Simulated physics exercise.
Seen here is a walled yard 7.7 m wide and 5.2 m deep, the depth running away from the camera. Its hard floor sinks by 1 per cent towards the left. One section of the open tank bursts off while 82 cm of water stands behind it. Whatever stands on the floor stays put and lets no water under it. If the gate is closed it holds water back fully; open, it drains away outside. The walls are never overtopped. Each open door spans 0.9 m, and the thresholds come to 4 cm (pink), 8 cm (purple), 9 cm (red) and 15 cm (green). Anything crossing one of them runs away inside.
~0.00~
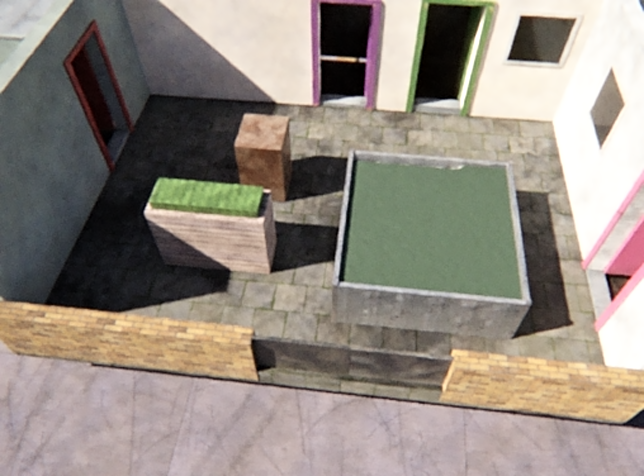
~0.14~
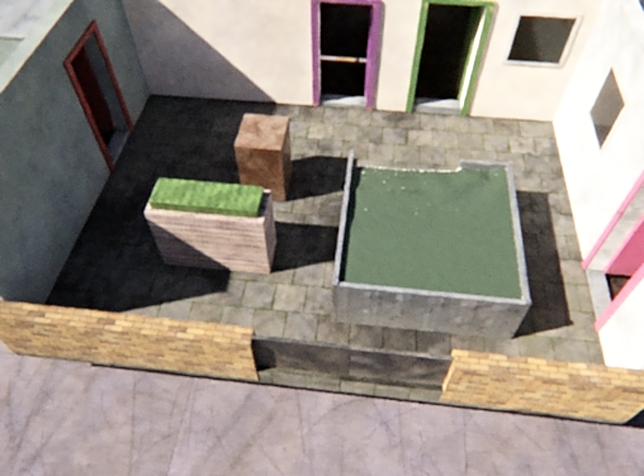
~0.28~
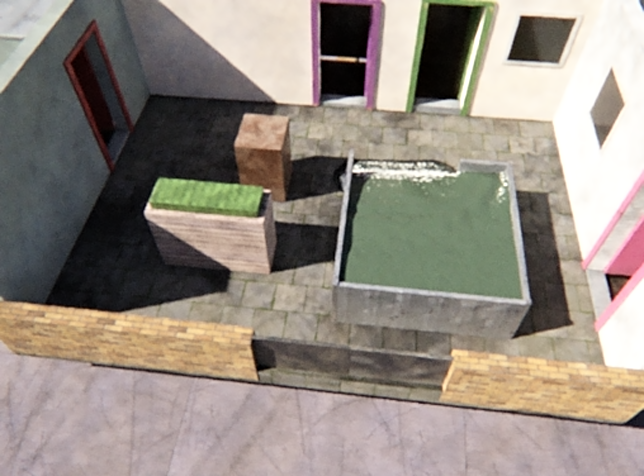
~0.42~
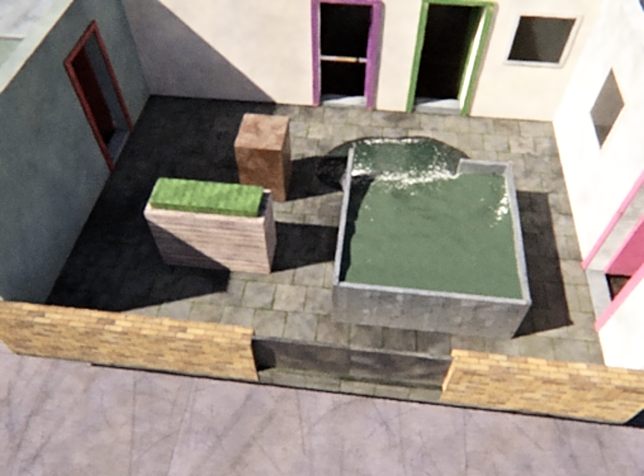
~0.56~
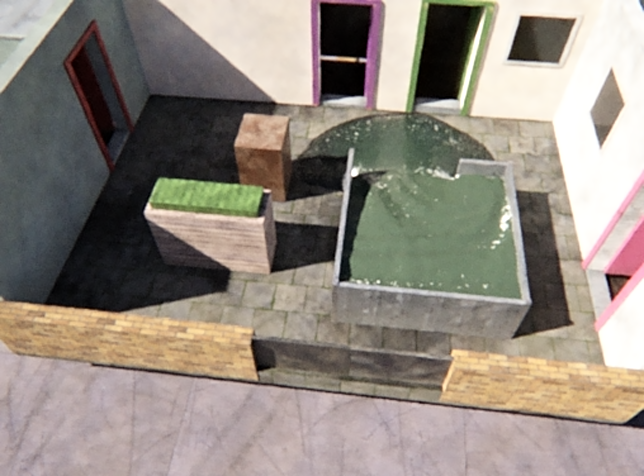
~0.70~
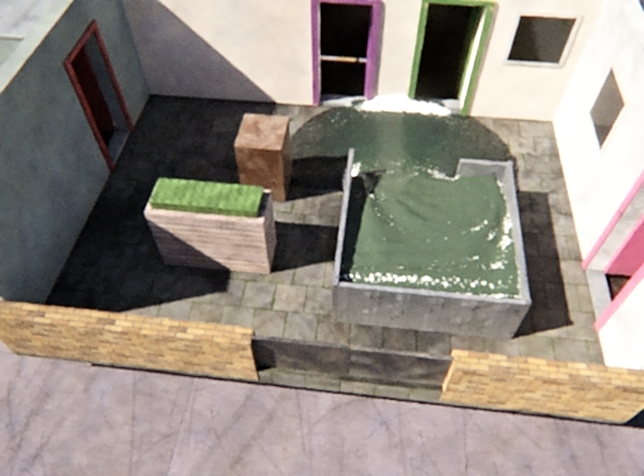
Green water pours through a gap in the tank's far side and spreads across the paving.
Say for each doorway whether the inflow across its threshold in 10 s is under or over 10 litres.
For the pink door I'd say above the limit; for the purple door I'd say above the limit; for the red door I'd say above the limit; for the green door I'd say above the limit.
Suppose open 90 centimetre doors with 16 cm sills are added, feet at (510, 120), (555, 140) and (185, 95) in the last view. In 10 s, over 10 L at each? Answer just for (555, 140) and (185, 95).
The first door gets there and the second gets there.
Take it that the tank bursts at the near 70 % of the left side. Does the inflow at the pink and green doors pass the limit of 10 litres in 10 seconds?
The pink door comes out more than that and the green door less than that.
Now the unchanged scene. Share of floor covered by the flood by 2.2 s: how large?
I'd guess around 35 %.
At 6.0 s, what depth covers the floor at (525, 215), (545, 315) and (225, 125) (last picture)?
Depths in turn: Roughly 6, 8 and 6 centimetres.
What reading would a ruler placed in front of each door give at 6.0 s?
You'd see pink at 7 cm, purple at 16 cm, red at 15 cm and green at 16 cm.
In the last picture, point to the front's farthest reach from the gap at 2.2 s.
I'd put it near pixel (151, 95) of the last picture.
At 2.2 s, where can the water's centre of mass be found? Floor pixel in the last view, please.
(394, 194).
After 1.4 s water covers 30 % of the floor and is deepest (53 cm) near (390, 117); pink door not reached, purple door 35 cm at the sill, 85 L in, red door not reached, green door 43 cm at the sill, 109 L in.
After 2.2 s water covers 35 % of the floor and is deepest (46 cm) near (390, 117); pink door not reached, purple door 36 cm at the sill, 271 L in, red door not reached, green door 42 cm at the sill, 269 L in.
After 3.5 s water covers 55 % of the floor and is deepest (35 cm) near (160, 95); pink door 4 cm at the sill, 0 L in, purple door 24 cm at the sill, 463 L in, red door 19 cm at the sill, 18 L in, green door 27 cm at the sill, 419 L in.
After 6.0 s water covers 85 % of the floor and is deepest (22 cm) near (32, 330); pink door 7 cm at the sill, 0 L in, purple door 16 cm at the sill, 593 L in, red door 15 cm at the sill, 81 L in, green door 16 cm at the sill, 471 L in.
After 10.0 s water covers 100 % of the floor and is deepest (20 cm) near (172, 345); pink door 10 cm at the sill, 92 L in, purple door 12 cm at the sill, 640 L in, red door 11 cm at the sill, 124 L in, green door 8 cm at the sill, 473 L in.
